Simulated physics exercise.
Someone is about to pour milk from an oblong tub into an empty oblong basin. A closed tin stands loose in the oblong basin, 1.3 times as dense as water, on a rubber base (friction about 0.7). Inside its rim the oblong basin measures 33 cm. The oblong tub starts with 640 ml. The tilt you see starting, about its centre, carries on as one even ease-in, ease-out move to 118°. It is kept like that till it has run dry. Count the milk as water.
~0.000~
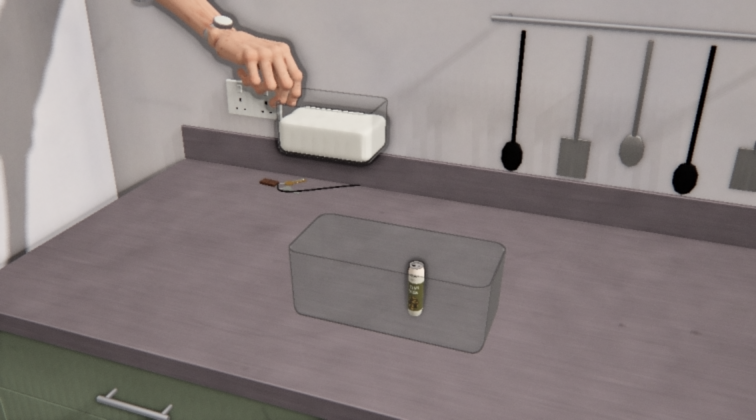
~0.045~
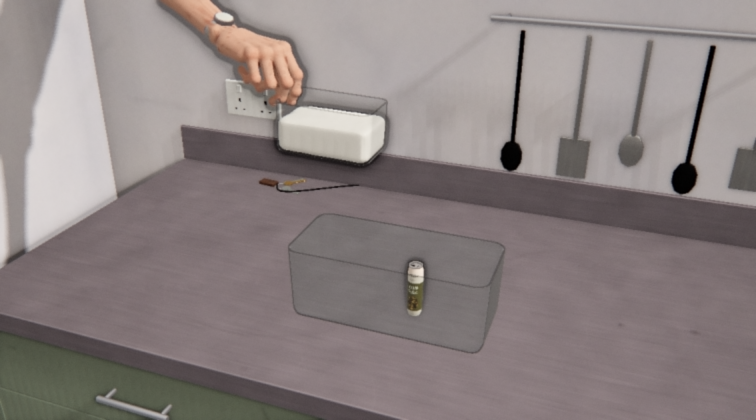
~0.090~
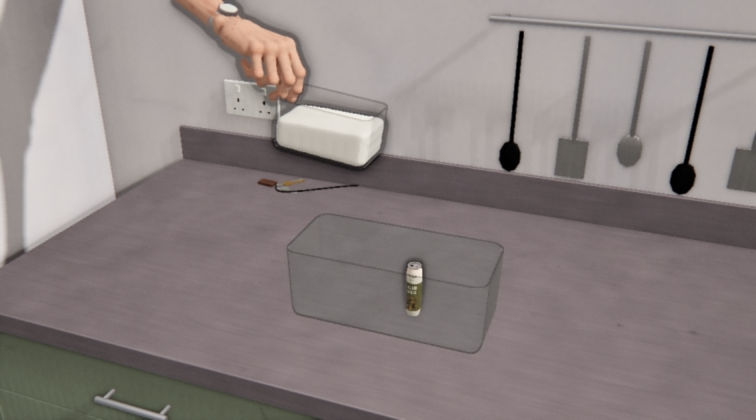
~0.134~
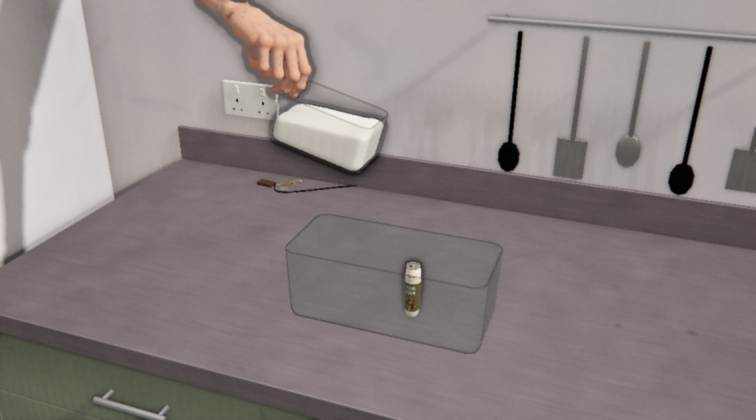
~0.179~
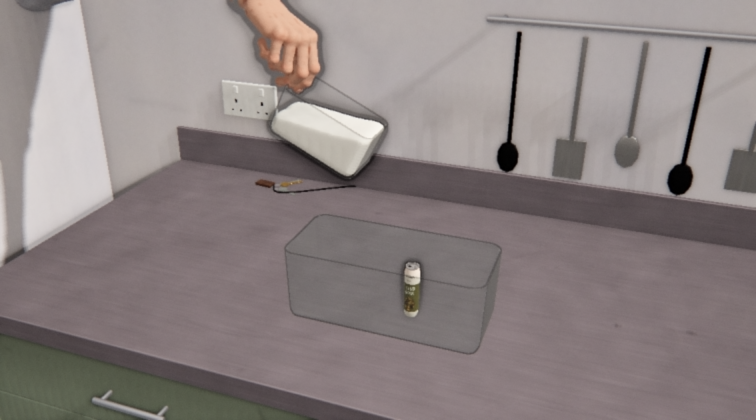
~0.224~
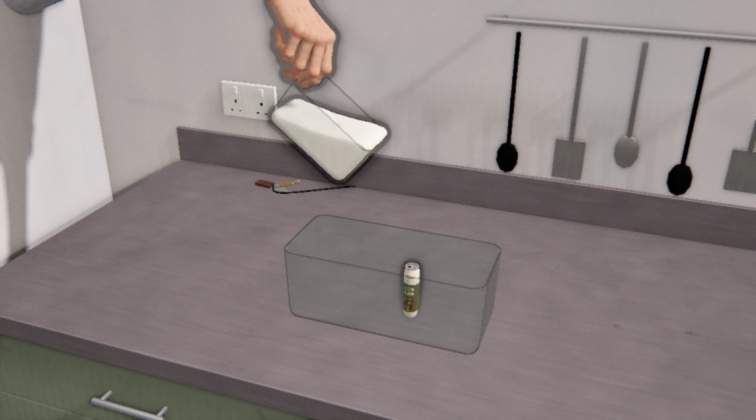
On a kitchen counter, a hand held a clear tub of white liquid above and behind an empty see-through basin with a small green-and-white container inside, then tilted the tub steadily down to the right.
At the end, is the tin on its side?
The tin topples.
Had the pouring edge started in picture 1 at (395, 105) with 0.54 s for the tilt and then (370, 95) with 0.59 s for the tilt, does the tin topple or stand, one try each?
First it keeps standing; then it goes over.
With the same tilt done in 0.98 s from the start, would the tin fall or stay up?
Then it keeps standing.
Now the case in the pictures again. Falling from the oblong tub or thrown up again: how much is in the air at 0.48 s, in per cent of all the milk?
Some 60 per cent.
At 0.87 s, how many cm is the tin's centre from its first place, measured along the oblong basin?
Some 5 cm.
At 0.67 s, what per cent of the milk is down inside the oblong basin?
Some 92 per cent.
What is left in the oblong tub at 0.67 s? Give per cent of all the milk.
About 1 per cent.
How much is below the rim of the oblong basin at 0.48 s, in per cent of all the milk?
Near 26 in a hundred.
Then, 0.48 s in, the tilt is 110° and 13 per cent is still to pour; the tin stands where it began.
Then, 0.67 s in, the tilt is 118° and 1 per cent is still to pour; the tin stands 2 cm from where it began.
Then, 0.87 s in, the tilt is 118° and 0 per cent is still to pour; the tin leans 32°.
Then, 1.08 s in, the tilt is 118° and 0 per cent is still to pour; the tin lies on its side.
Finally, the tin lies on its side.
